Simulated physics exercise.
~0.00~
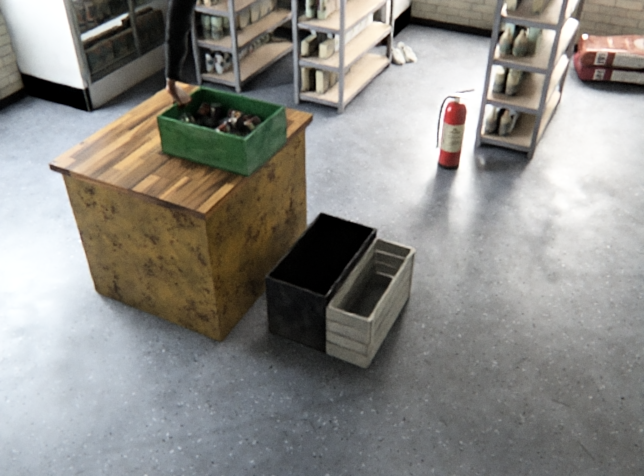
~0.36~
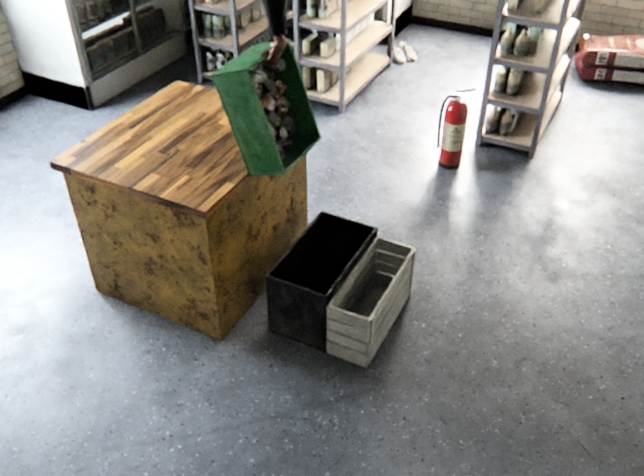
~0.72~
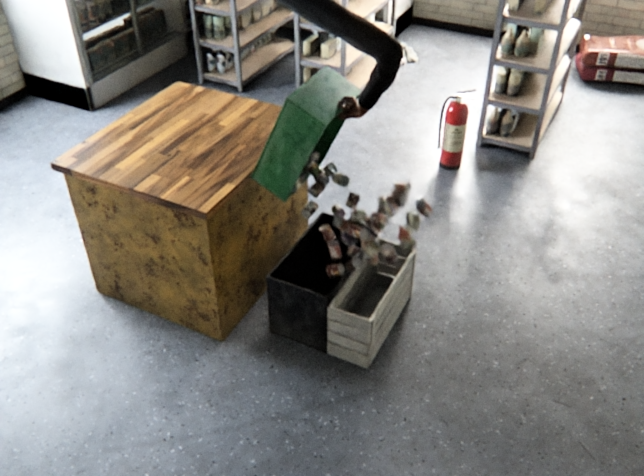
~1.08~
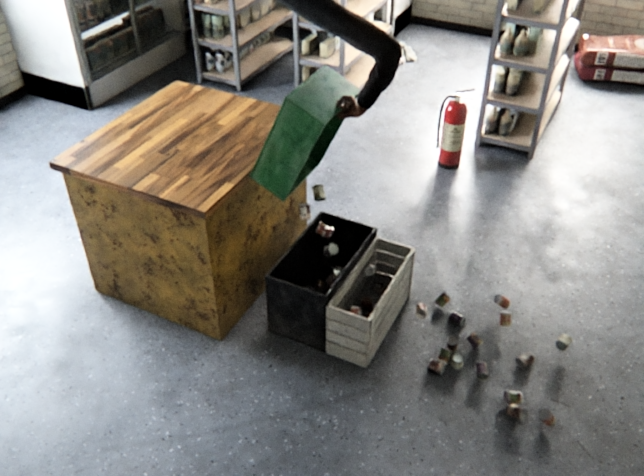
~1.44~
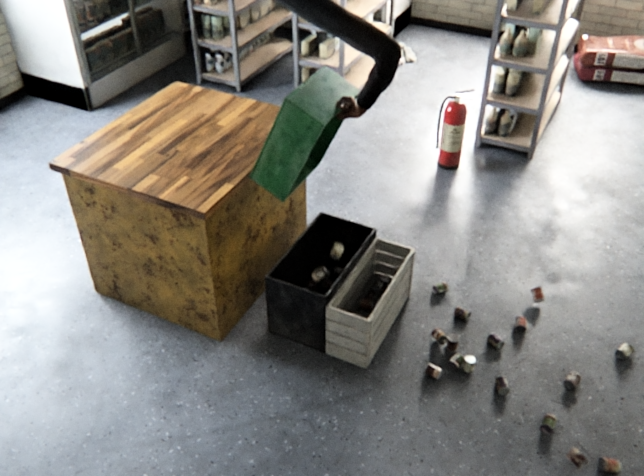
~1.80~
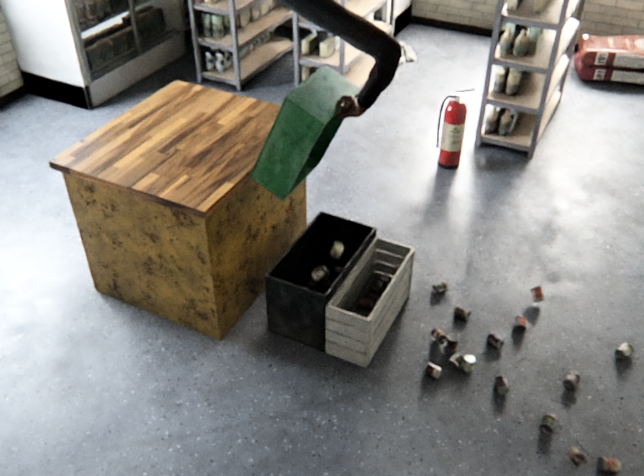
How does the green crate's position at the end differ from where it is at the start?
At the start the green crate sits upright on top of the bench, while at the end it is farther to the right, held tipped over in the air by the bench's right edge, above the black tote.
